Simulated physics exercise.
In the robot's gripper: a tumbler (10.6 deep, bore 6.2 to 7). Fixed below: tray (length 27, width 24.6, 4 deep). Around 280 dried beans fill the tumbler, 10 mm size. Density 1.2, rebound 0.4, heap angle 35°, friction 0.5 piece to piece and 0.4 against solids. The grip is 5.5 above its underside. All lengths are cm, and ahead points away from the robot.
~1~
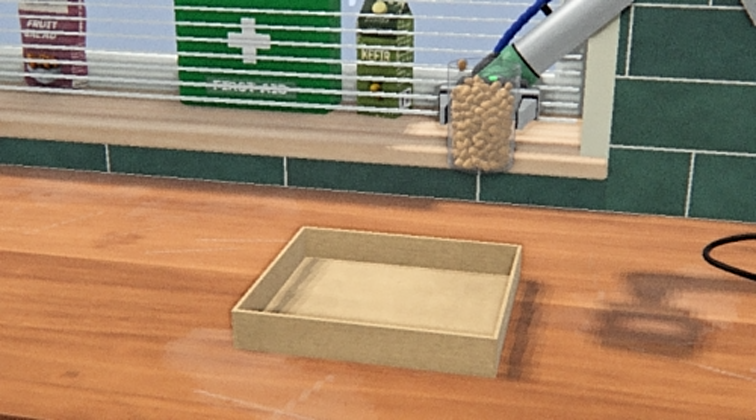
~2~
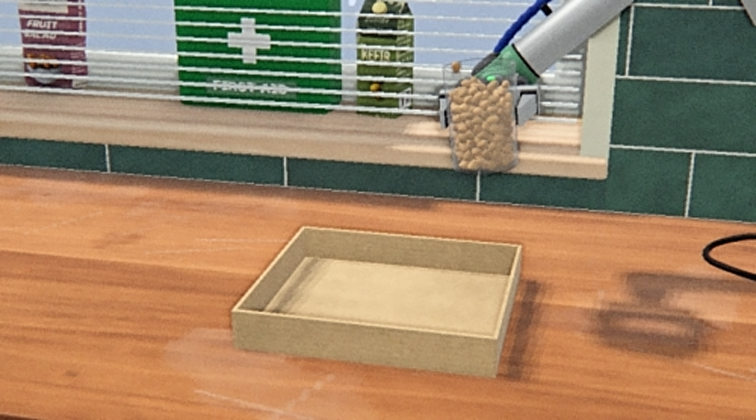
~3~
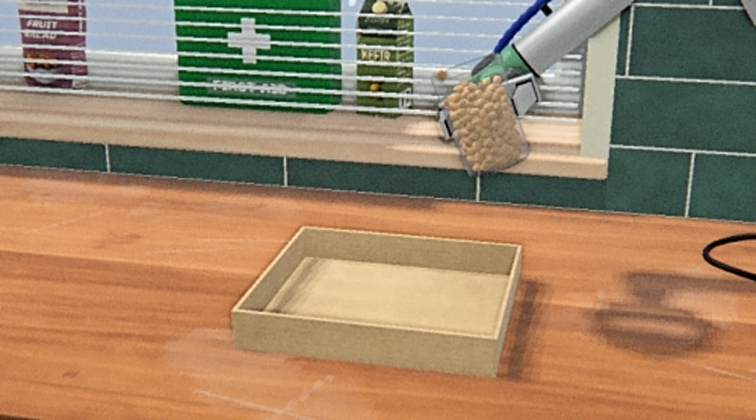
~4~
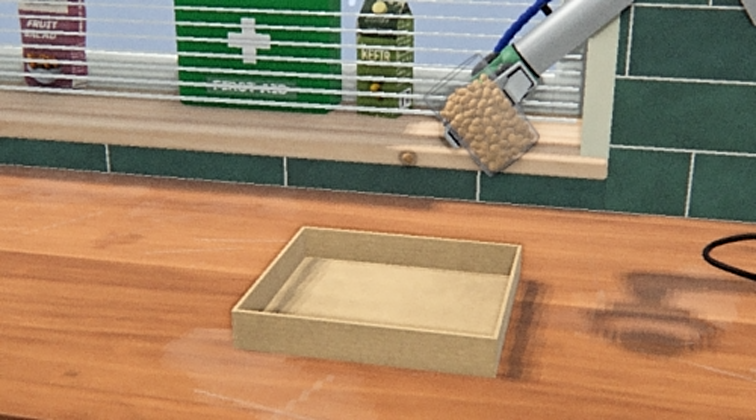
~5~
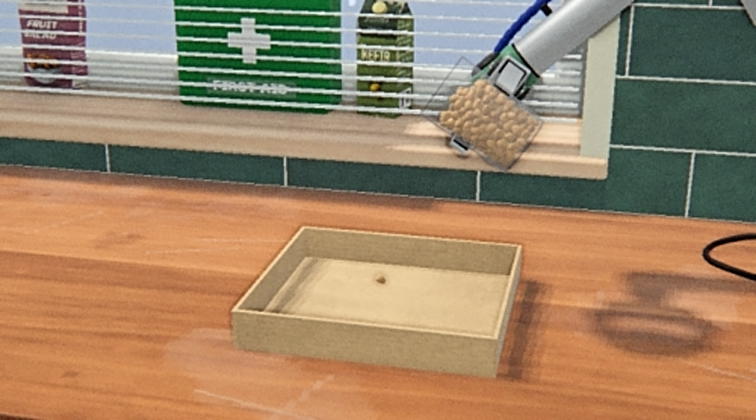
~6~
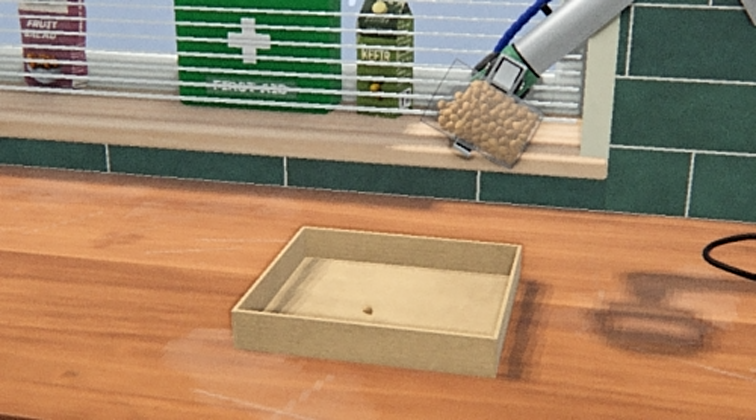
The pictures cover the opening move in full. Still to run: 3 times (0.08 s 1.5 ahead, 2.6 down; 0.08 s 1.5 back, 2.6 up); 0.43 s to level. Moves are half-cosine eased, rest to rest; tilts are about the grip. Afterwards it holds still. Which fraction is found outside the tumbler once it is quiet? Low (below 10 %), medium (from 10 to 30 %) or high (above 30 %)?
A low share, below 10 %, ends outside the tumbler.
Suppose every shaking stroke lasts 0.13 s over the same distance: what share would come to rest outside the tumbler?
It would be near 0 per cent.
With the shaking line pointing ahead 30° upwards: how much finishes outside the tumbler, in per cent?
Some 40 per cent.
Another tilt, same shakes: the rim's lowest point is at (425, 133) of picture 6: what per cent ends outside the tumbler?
Some 15 per cent.
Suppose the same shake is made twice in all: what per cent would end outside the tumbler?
In that case some 5 per cent.
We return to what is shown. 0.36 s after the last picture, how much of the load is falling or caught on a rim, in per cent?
About 1 per cent.
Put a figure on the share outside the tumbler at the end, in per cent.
About 5 per cent.
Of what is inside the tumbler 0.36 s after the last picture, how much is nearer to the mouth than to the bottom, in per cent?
About 40 per cent.
Then, 0.36 s after the last picture, tilted 62° forward, highest piece 26 above the table; 276 in the tumbler, 2 in the tray, 3 in flight or on a rim.
Then, 0.73 s after the last picture, tilted 24° forward, highest piece 28 above the table; 266 in the tumbler, 14 in the tray, 1 in flight or on a rim.
Then, 1.11 s after the last picture, level, highest piece 29 above the table; 266 in the tumbler, 15 in the tray.
Then, 2.16 s after the last picture, level, highest piece 29 above the table; 266 in the tumbler, 15 in the tray.
Final count, 266 in the tumbler, 15 in the tray. That is 5 % outside the tumbler.
